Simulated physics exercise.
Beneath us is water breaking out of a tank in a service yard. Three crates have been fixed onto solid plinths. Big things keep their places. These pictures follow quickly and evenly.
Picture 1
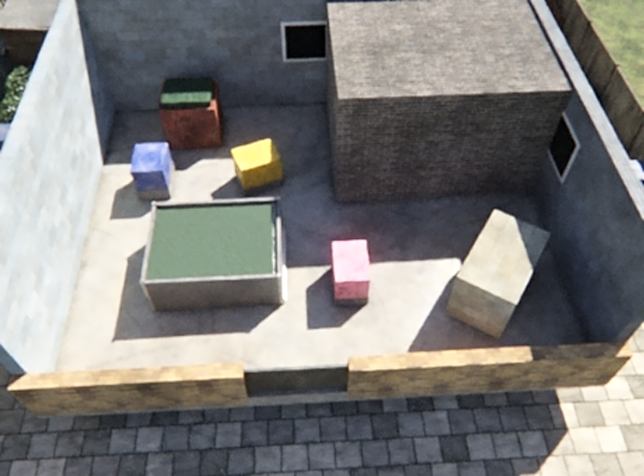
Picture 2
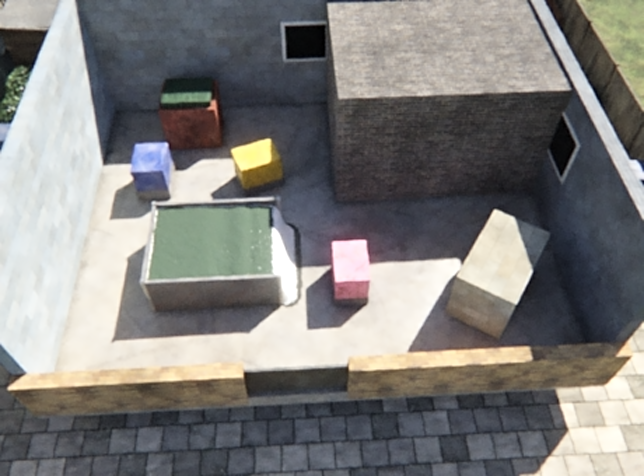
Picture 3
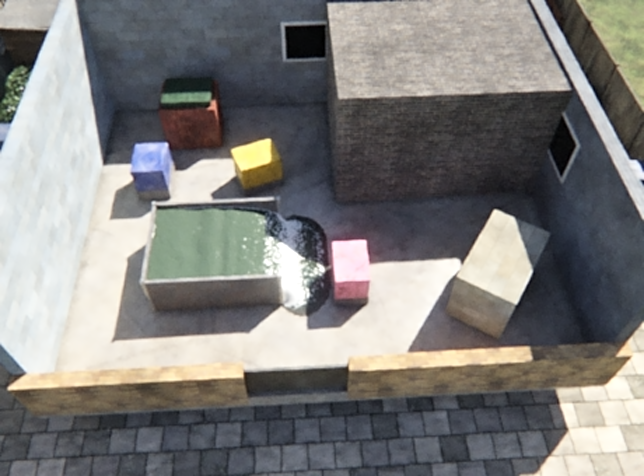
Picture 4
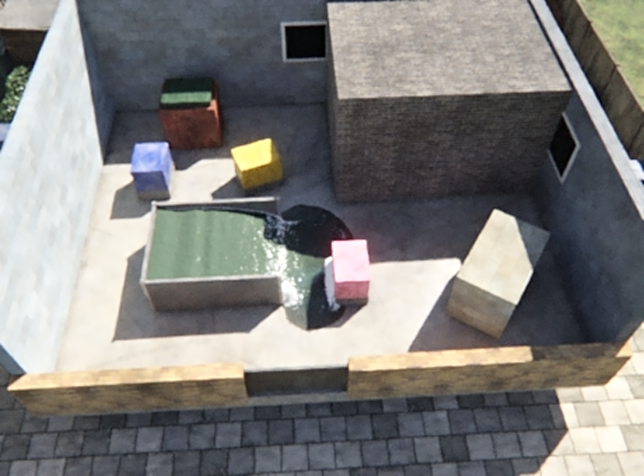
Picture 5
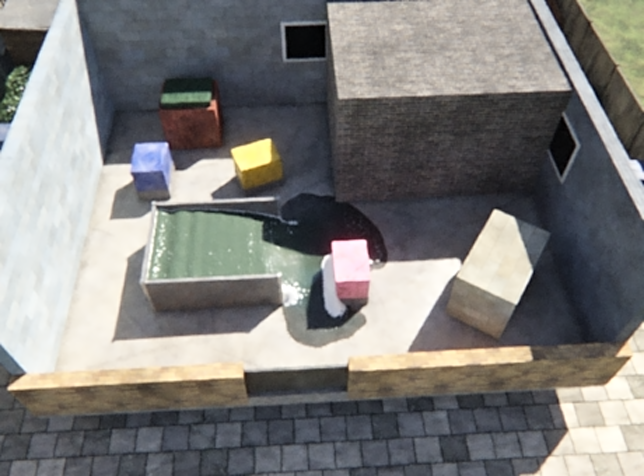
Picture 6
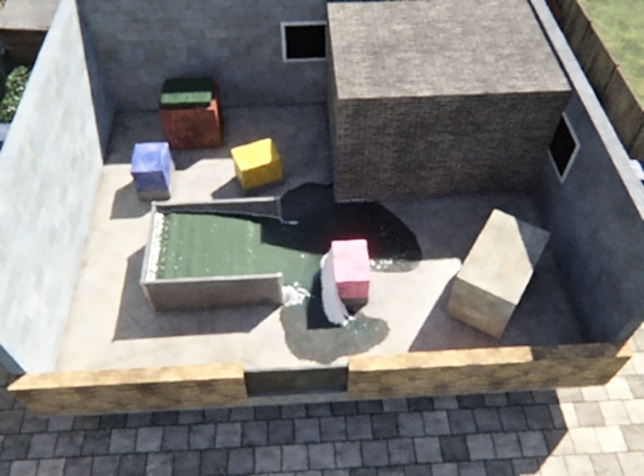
Water lies still in a low grey tank left of centre in a walled yard, seen from a fixed view high above. Around the tank stand blue, yellow and pink boxes, a dark red box with a green top, a tall tan block at right and a large brick block behind. The water bursts from the tank's right side, spreads around the pink box, and fans across the floor toward the right.
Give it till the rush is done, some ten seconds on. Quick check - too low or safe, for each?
Pink crate too low; yellow crate safe; blue crate safe.
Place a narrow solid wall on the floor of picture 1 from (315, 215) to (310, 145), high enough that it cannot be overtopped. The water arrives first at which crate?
I'd pick the one in pink.
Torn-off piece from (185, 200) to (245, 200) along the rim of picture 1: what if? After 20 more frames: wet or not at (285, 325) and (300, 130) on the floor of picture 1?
In the order asked: Left untouched and swamped.
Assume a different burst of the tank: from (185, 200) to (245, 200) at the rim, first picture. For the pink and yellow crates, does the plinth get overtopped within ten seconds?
Note: Pink one is left dry; yellow one is overtopped.
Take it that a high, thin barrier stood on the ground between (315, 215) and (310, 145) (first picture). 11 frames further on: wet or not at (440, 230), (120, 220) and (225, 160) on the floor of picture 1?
As listed: Covered, no water, dry.
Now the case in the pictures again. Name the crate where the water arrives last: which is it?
My guess: The blue one.
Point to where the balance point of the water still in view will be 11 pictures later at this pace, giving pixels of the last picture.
I'd mark it close to (328, 265).
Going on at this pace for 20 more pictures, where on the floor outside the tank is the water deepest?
I'd go with (559, 365) as the deepest place.
A moment on, water covers 30 % of the floor; the pink crate water round its plinth, the yellow crate water round its plinth, the blue crate not reached.
Next, water covers 40 % of the floor; the pink crate water round its plinth, the yellow crate water round its plinth, the blue crate not reached.
Then, water covers 60 % of the floor; the pink crate water round its plinth, the yellow crate water round its plinth, the blue crate not reached.
Later, water covers 75 % of the floor; the pink crate water round its plinth, the yellow crate water round its plinth, the blue crate not reached.
In the end, water covers 95 % of the floor; the pink crate was topped, the yellow crate stayed above the water, the blue crate stayed above the water.
